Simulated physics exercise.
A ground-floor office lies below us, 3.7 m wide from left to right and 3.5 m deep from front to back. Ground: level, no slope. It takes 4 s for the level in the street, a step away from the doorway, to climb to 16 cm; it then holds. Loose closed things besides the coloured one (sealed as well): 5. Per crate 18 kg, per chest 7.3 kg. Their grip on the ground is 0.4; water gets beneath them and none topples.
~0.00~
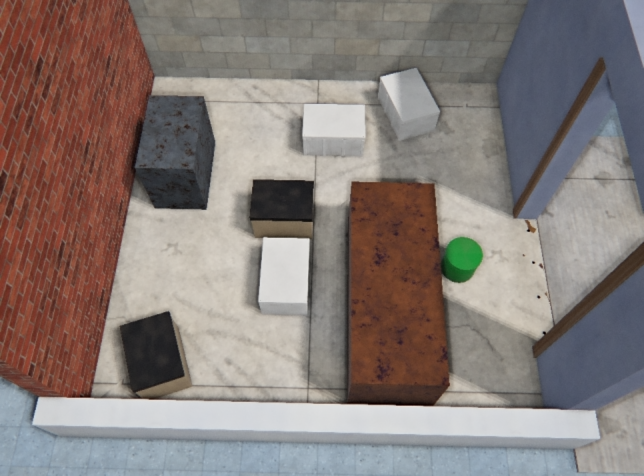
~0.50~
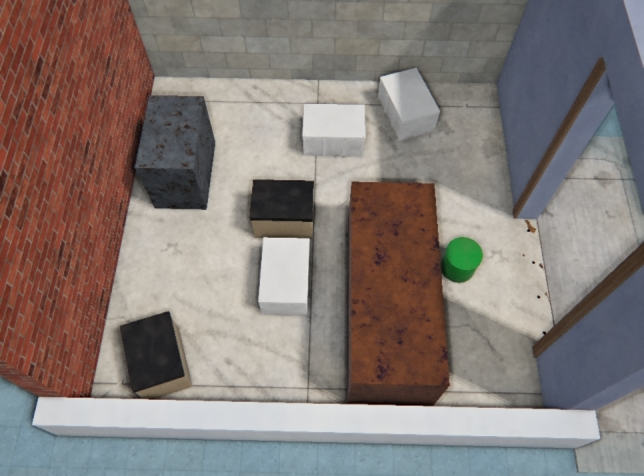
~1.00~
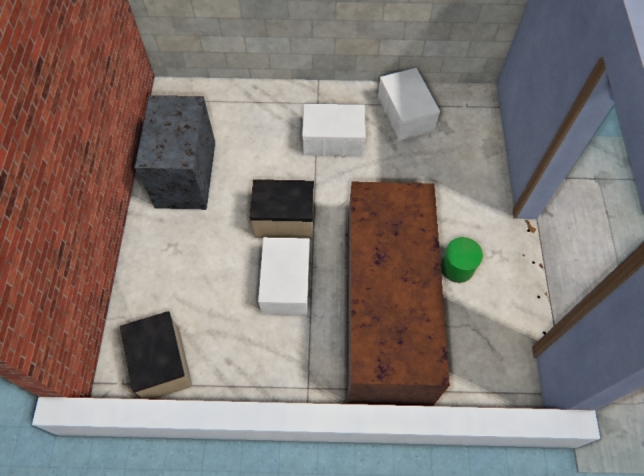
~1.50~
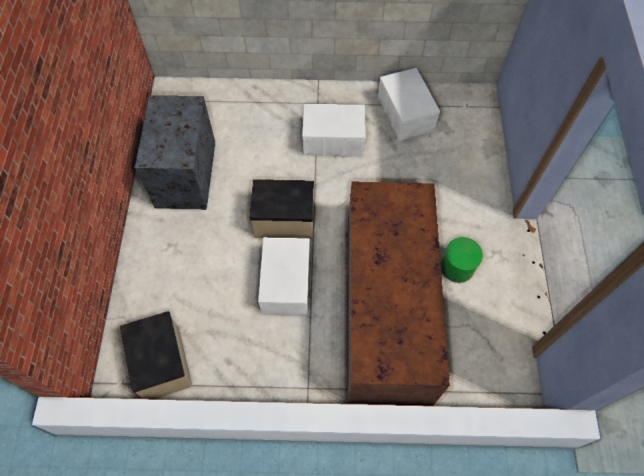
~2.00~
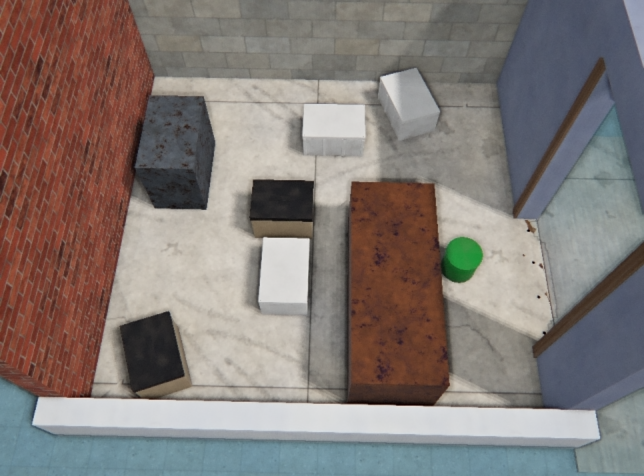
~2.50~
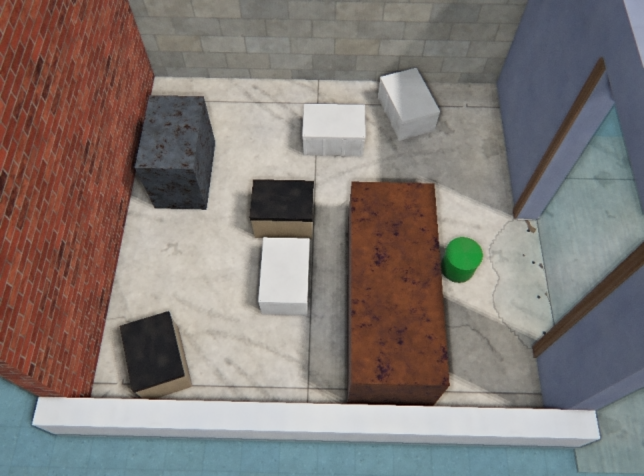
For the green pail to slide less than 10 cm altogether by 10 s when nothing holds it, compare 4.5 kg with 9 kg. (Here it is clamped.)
My call: It moves too far either way.
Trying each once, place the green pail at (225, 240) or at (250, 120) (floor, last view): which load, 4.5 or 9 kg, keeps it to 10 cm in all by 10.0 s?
Note, in order: Both OK; none OK.
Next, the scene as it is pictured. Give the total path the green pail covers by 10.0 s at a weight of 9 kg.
150 cm or so in all.
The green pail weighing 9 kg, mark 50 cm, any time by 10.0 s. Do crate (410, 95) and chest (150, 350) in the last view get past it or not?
In turn: Past it, short of it.
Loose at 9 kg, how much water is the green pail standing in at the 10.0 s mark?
About 9 cm.
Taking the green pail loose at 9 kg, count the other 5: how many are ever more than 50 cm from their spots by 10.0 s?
1 in all.
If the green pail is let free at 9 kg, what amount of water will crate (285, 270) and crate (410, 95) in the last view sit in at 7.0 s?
0 and 5 cm.
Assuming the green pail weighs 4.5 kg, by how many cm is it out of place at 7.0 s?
200 cm.
After 3.5 s the green pail would be 14 cm from its start with 4.5 kg and 1 cm from its start with 9 kg; 5 cm of water round it then.
After 4.5 s the green pail would be 31 cm from its start with 4.5 kg and 16 cm from its start with 9 kg; 11 cm of water round it then.
After 7.0 s the green pail would be 199 cm from its start with 4.5 kg and 132 cm from its start with 9 kg; 6 cm of water round it then.
After 10.0 s the green pail would be 257 cm from its start with 4.5 kg and 164 cm from its start with 9 kg; 9 cm of water round it then.
